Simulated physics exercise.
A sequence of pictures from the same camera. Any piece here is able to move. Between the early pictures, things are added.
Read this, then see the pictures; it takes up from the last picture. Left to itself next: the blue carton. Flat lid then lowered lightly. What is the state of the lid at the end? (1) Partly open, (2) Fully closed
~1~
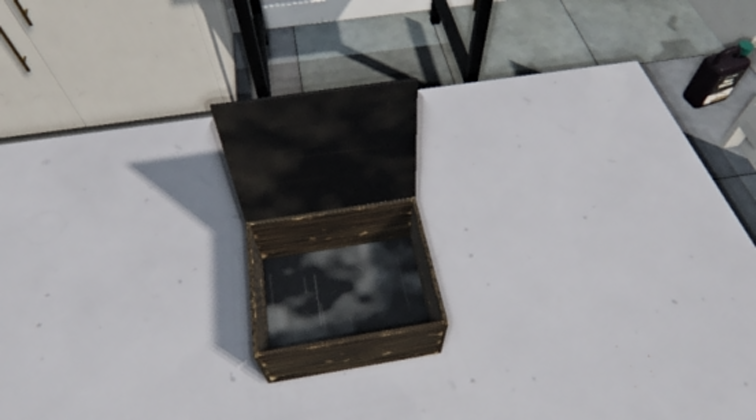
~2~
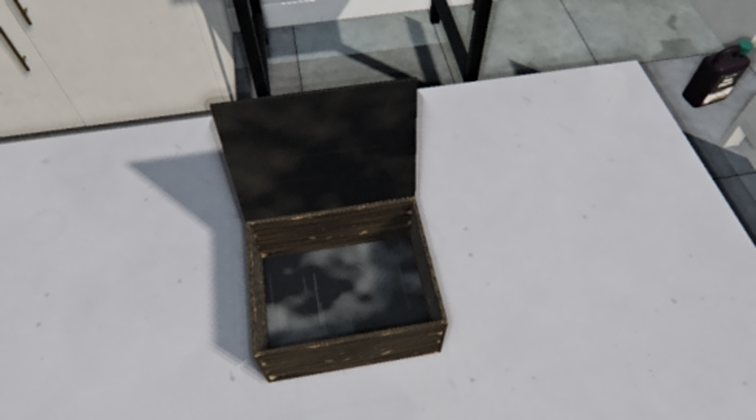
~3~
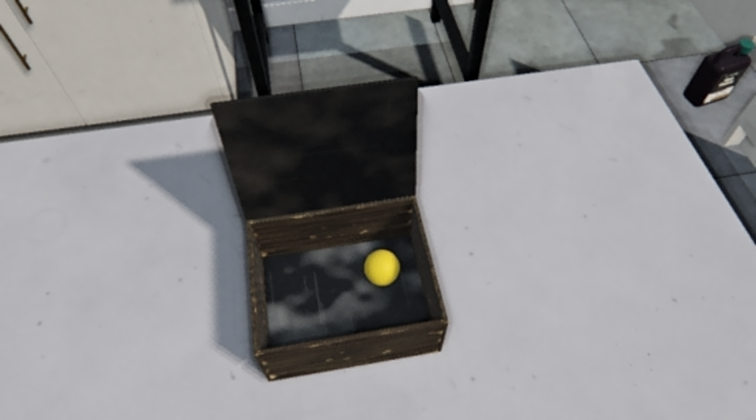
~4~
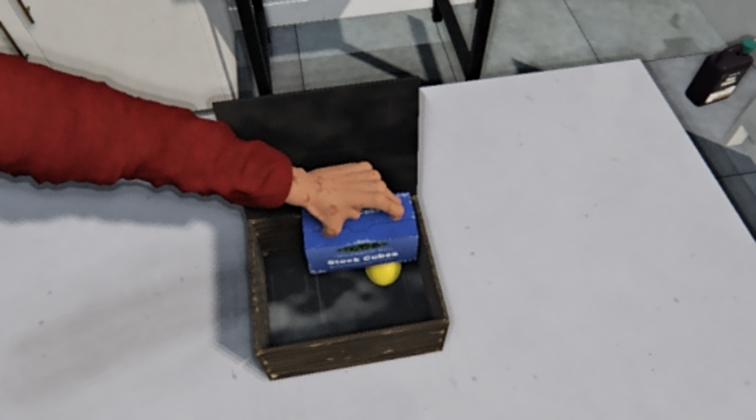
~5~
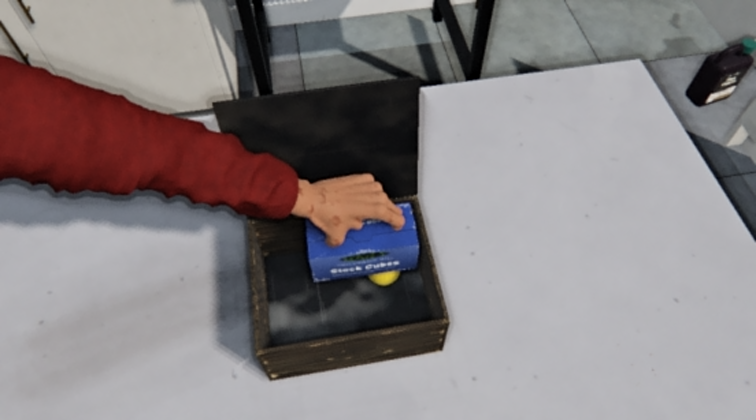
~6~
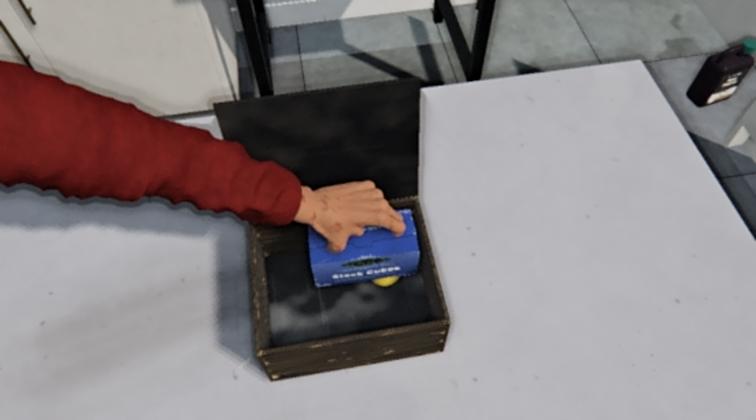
1.
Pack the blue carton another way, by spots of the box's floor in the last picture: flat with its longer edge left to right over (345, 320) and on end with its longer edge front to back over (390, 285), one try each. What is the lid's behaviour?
Packed the first way the lid lowers fully; packed the second way it is left gaping.
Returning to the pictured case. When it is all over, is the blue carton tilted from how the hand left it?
Well, it ends up skewed.
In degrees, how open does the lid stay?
About 14° above the rim.
Then, 0.90 s on from there, lid starting down; blue carton turned 27° from how it was put near (352, 272); yellow lemon shifted a little.
Then, 1.60 s on from there, lid 57° above the rim; blue carton turned 27° from how it was put near (352, 272); yellow lemon shifted a little.
Then, 1.90 s on from there, lid 26° above the rim; blue carton turned 27° from how it was put near (352, 272); yellow lemon shifted a little.
In the end, lid 14° above the rim; moved from the start, blue carton; yellow lemon unmoved. At the end, from the last picture's camera, blue carton near (338, 281).
